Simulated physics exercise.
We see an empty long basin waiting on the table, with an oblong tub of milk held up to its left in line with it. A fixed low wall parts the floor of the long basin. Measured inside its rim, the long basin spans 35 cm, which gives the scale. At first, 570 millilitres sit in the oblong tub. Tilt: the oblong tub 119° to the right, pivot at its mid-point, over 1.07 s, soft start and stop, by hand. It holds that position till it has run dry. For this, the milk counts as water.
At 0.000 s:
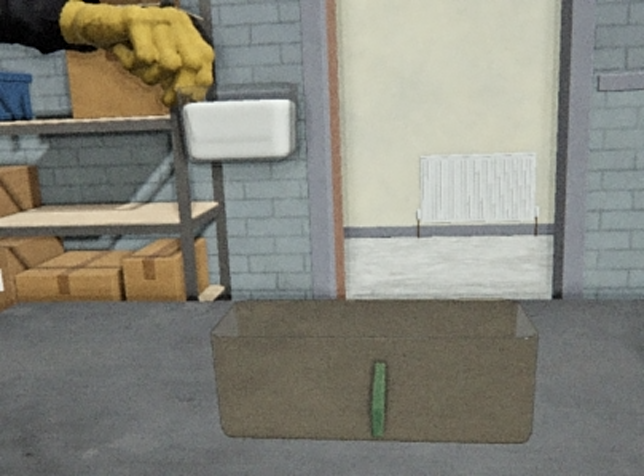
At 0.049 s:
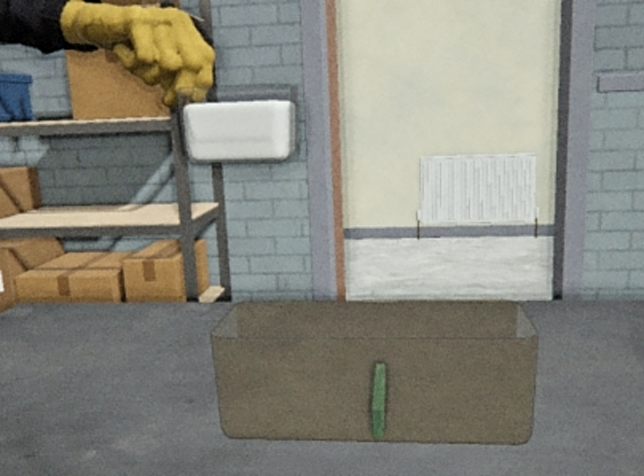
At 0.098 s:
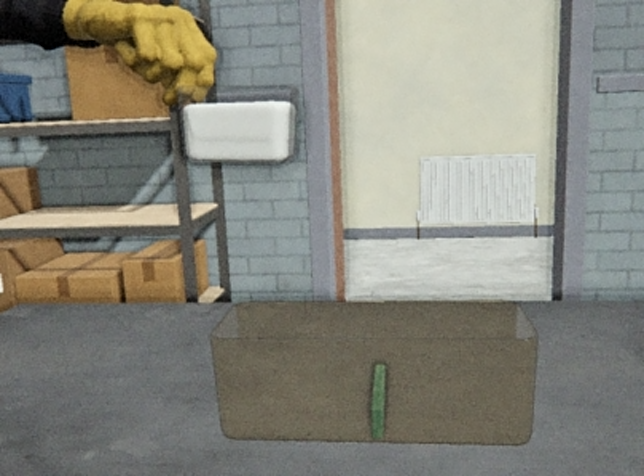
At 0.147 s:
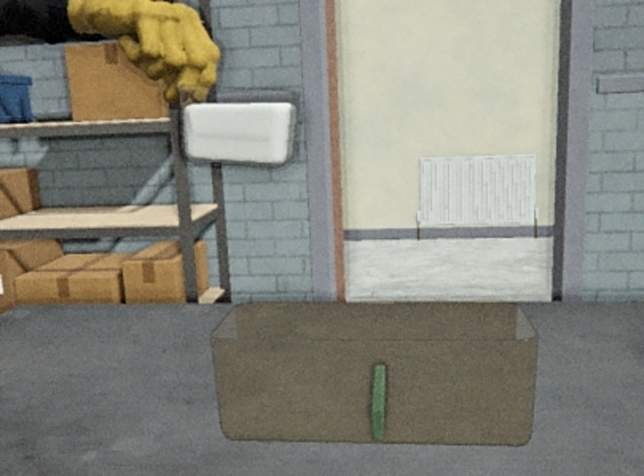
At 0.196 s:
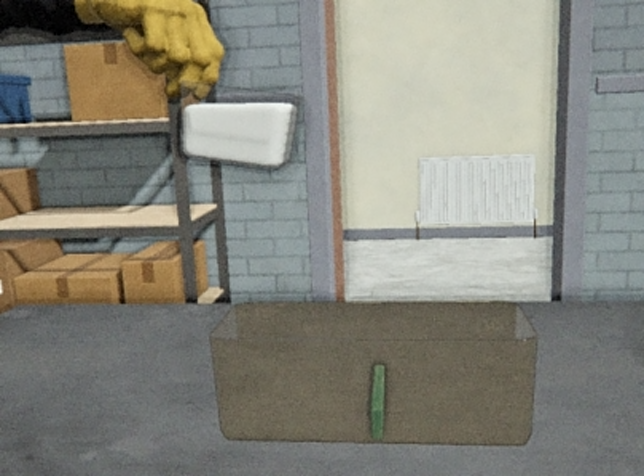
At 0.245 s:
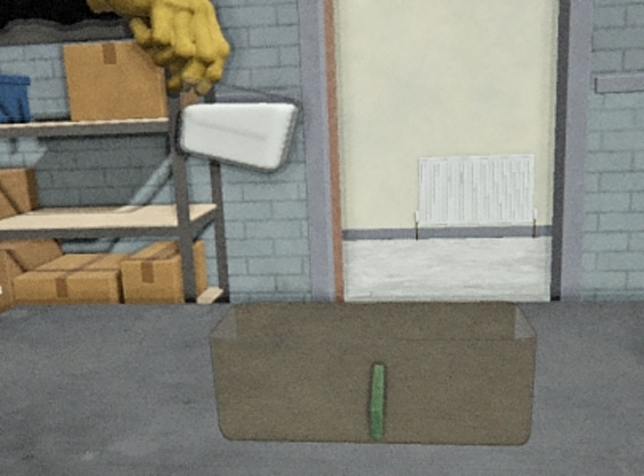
A yellow-gloved hand tilts a white tub rightward above and left of an empty basin.
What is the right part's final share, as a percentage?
About 62 per cent.
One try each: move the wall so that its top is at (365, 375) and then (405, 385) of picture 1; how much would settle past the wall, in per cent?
Respectively 70 and 20 %.
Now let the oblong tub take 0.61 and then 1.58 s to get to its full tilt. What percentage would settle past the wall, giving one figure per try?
The first try gives around 40 percent, the second around 60 percent.
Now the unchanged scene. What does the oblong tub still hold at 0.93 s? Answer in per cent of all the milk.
5 %.
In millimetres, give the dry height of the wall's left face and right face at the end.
Left side: Around 28 mm. Right side: Around 20 mm.
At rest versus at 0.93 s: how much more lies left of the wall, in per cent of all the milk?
That is roughly 18 in a hundred of the whole.
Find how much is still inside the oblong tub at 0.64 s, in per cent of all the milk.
I'd estimate some 50 % remains.
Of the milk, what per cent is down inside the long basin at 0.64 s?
Near 7 in a hundred.
By 0.64 s the tilt is 78° and 51 per cent is still to pour, 3 is left of the wall and 3 right of it.
By 0.93 s the tilt is 114° and 5 per cent is still to pour, 19 is left of the wall and 61 right of it.
By 1.24 s the tilt is 119° and 0 per cent is still to pour, 37 is left of the wall and 62 right of it.
By 1.57 s the tilt is 119° and 0 per cent is still to pour, 36 is left of the wall and 62 right of it.
At rest 36 per cent lies left of the wall, 62 right of it and 2 outside.
